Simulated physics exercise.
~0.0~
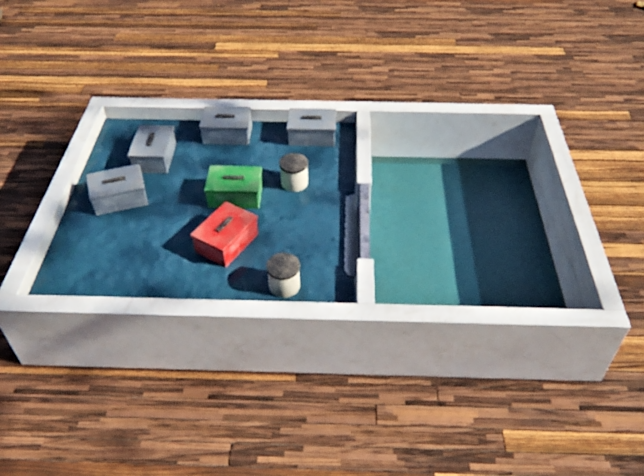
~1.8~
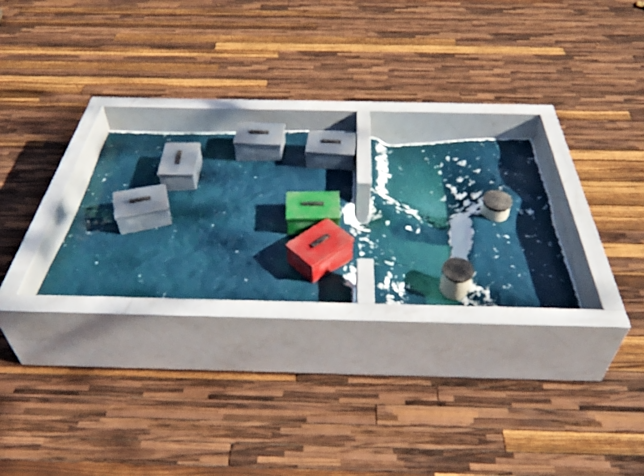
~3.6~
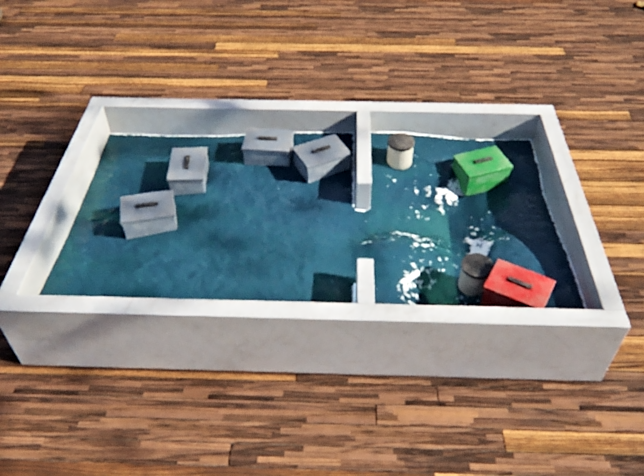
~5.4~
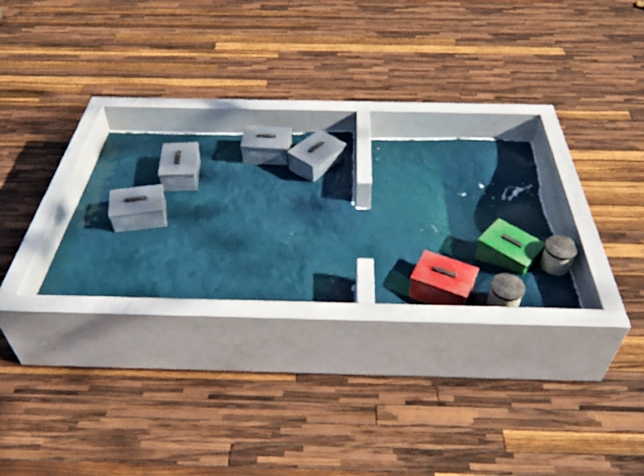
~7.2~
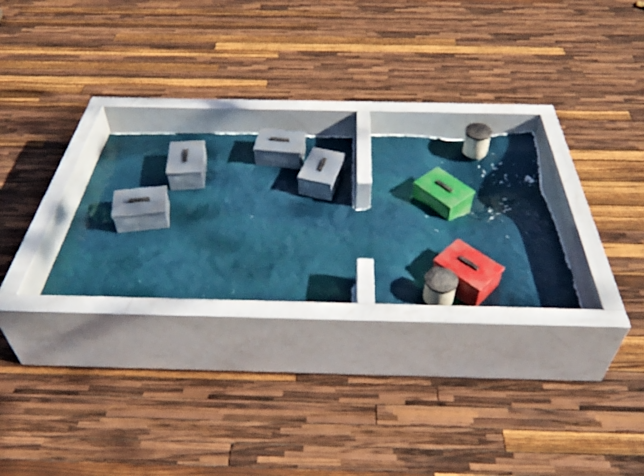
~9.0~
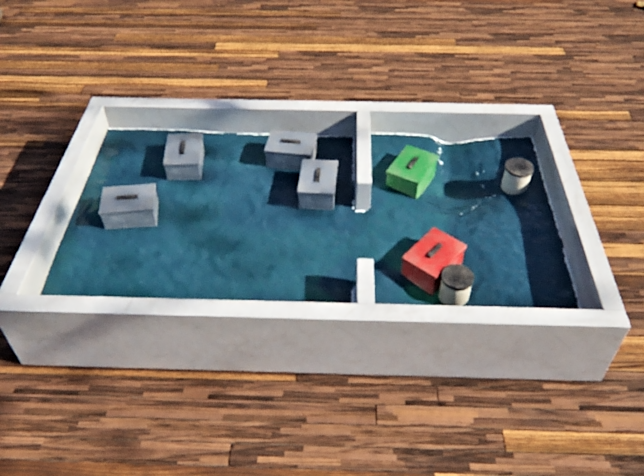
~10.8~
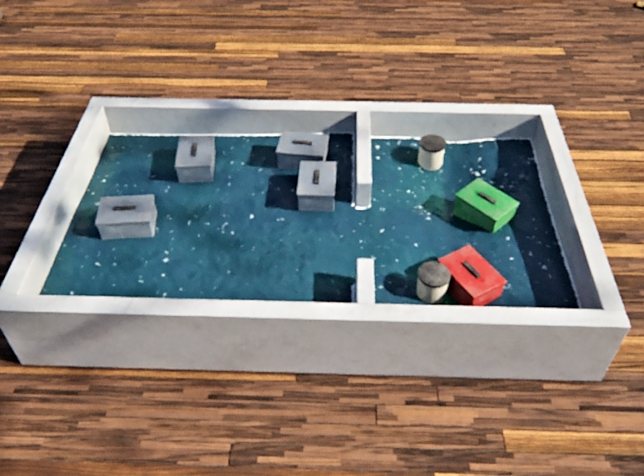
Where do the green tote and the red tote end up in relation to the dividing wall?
Both the green tote and the red tote pass through the gap and end up afloat on the right side of the dividing wall.
